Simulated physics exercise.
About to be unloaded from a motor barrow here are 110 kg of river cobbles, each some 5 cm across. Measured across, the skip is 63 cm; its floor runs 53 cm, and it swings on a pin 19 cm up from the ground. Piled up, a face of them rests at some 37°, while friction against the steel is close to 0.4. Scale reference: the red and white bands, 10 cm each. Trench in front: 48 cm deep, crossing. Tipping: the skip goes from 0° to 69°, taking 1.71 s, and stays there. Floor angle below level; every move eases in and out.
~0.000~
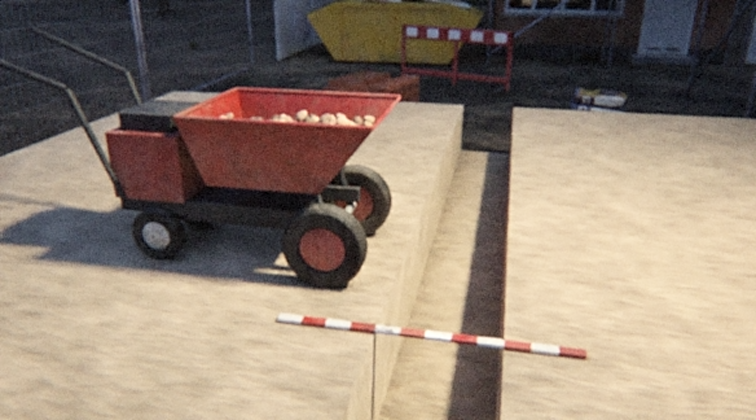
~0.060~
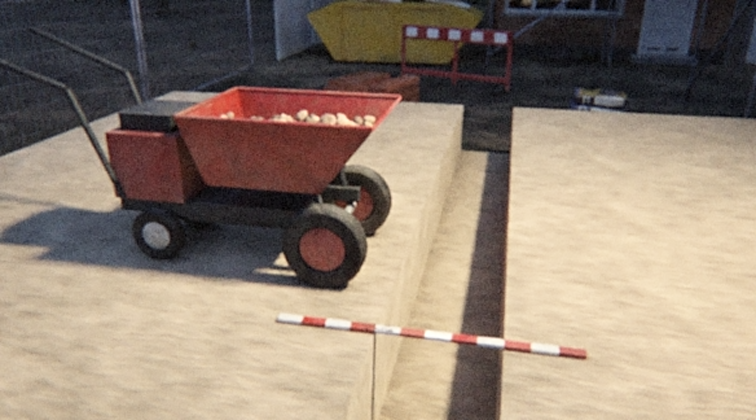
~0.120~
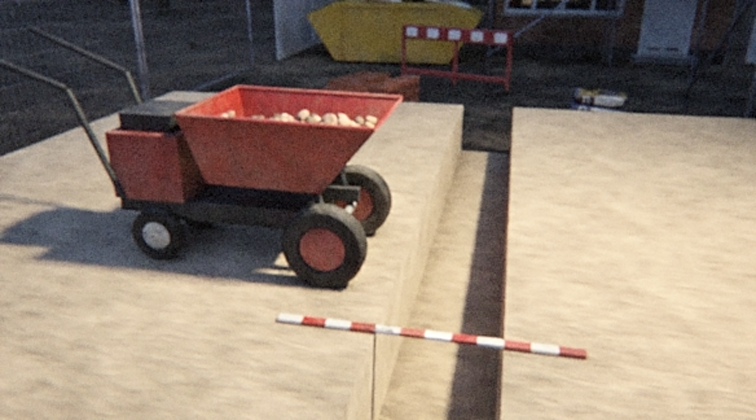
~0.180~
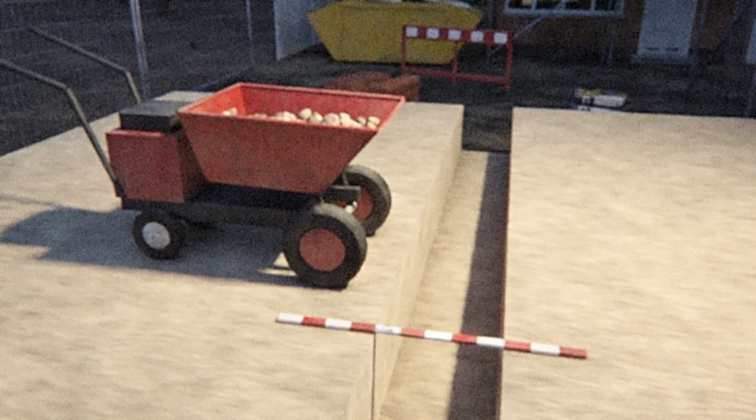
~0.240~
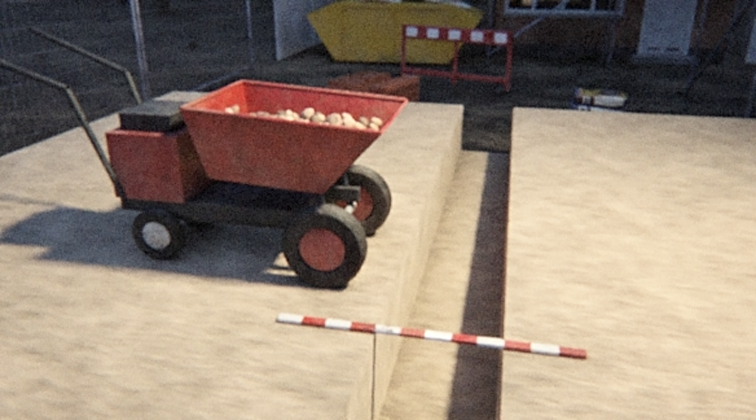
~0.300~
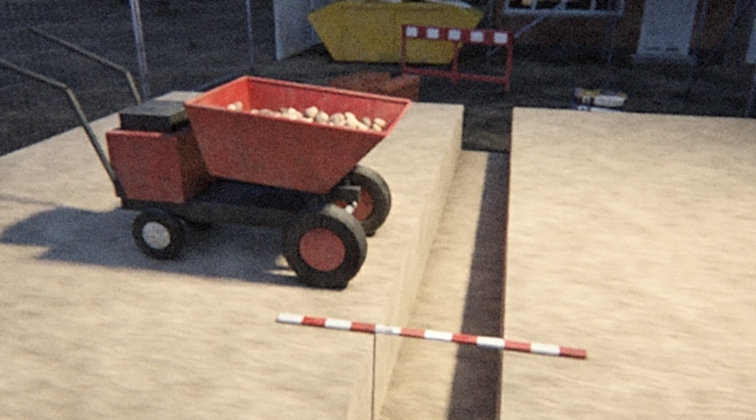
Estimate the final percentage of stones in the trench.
I would say 71 percent.
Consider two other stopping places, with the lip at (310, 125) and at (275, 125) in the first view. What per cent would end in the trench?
About 100 per cent from the first spot, about 100 from the second.
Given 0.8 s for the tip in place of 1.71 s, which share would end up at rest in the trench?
Then roughly 60 percent.
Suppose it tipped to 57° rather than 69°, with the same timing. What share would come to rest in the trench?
Share in trench: Approx. 45%.
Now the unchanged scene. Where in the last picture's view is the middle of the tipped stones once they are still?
The tipped stones centre close to (481, 347).
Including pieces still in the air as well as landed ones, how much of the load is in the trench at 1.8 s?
Approx. 25 % of the load.
After 1.3 s the floor is at 58°; 100 % in the skip; the foremost stones are at (453, 206).
After 1.8 s the floor is at 69°; 59 % in the skip, 26 % in the trench, 16 % past the trench; the foremost stones are at (573, 283).
After 2.2 s the floor is at 69°; 28 % in the skip, 43 % in the trench, 29 % past the trench; the foremost stones are at (628, 281).
After 4.1 s the floor is at 69°; 0 % in the skip, 71 % in the trench, 29 % past the trench; the foremost stones are at (651, 288).
